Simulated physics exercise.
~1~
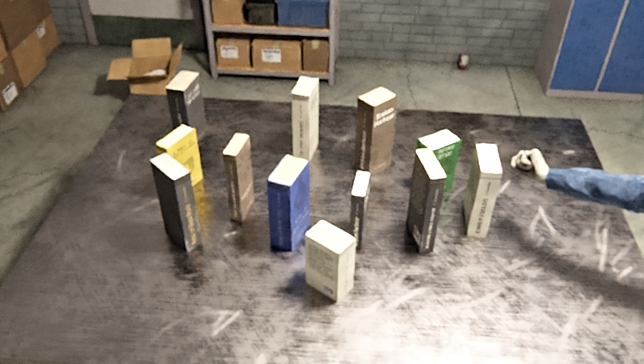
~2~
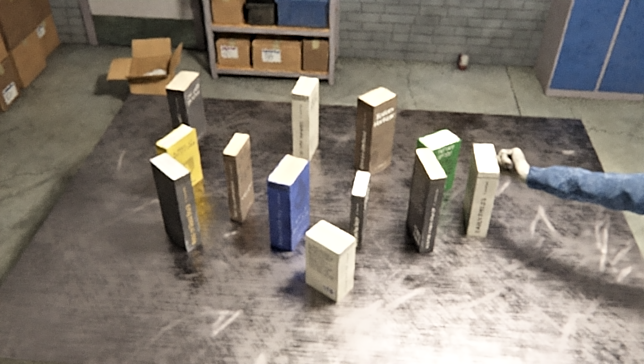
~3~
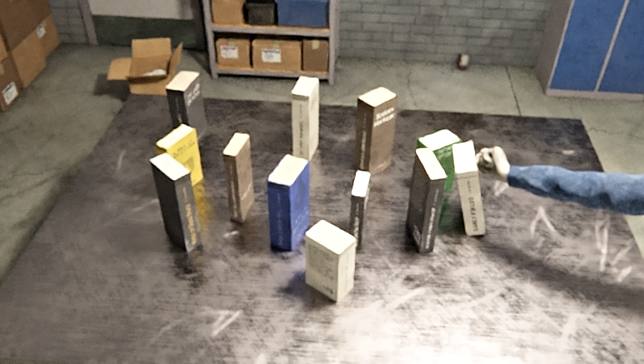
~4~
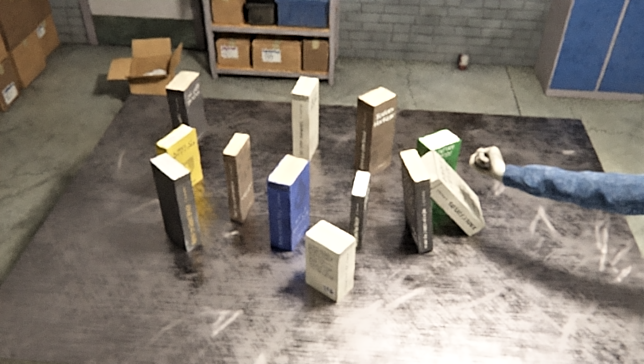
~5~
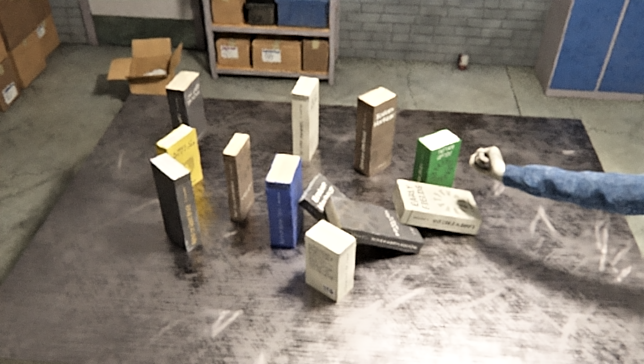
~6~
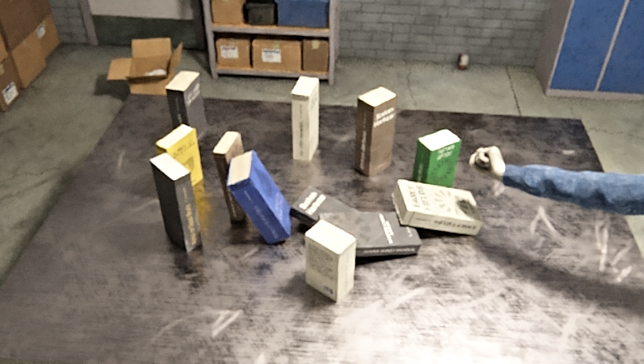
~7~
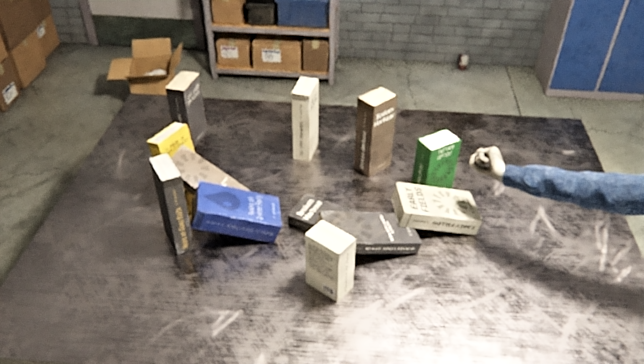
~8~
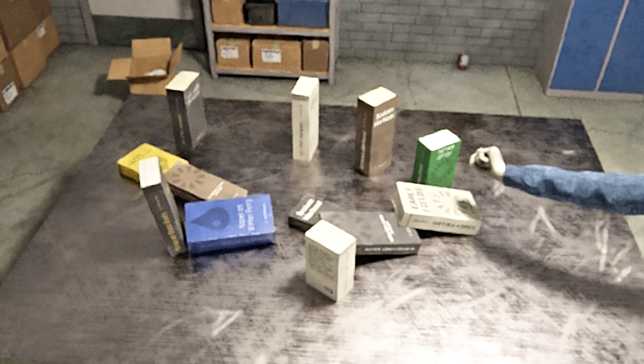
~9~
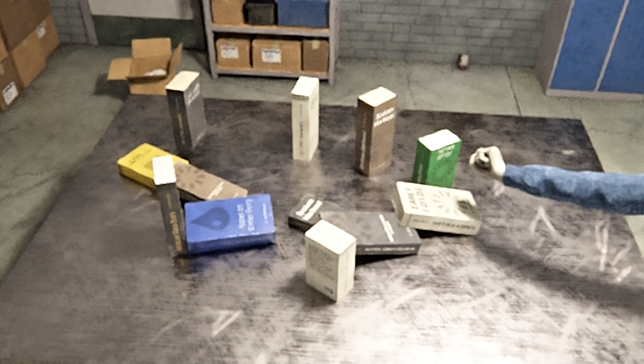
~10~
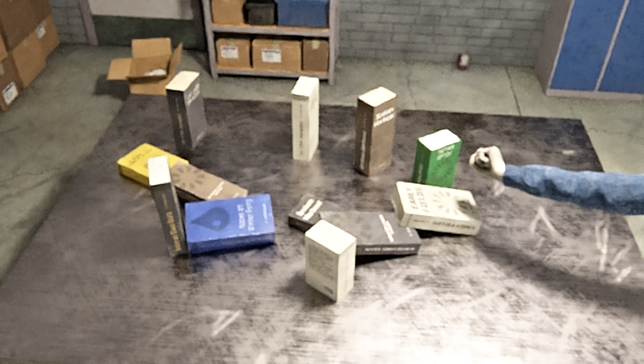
The video shows a gloved or bare hand tipping a whitish book leftward among twelve upright books on a dark tabletop, toppling two dark books, then the blue, a brown and the yellow one, while the green book and five others remain standing.
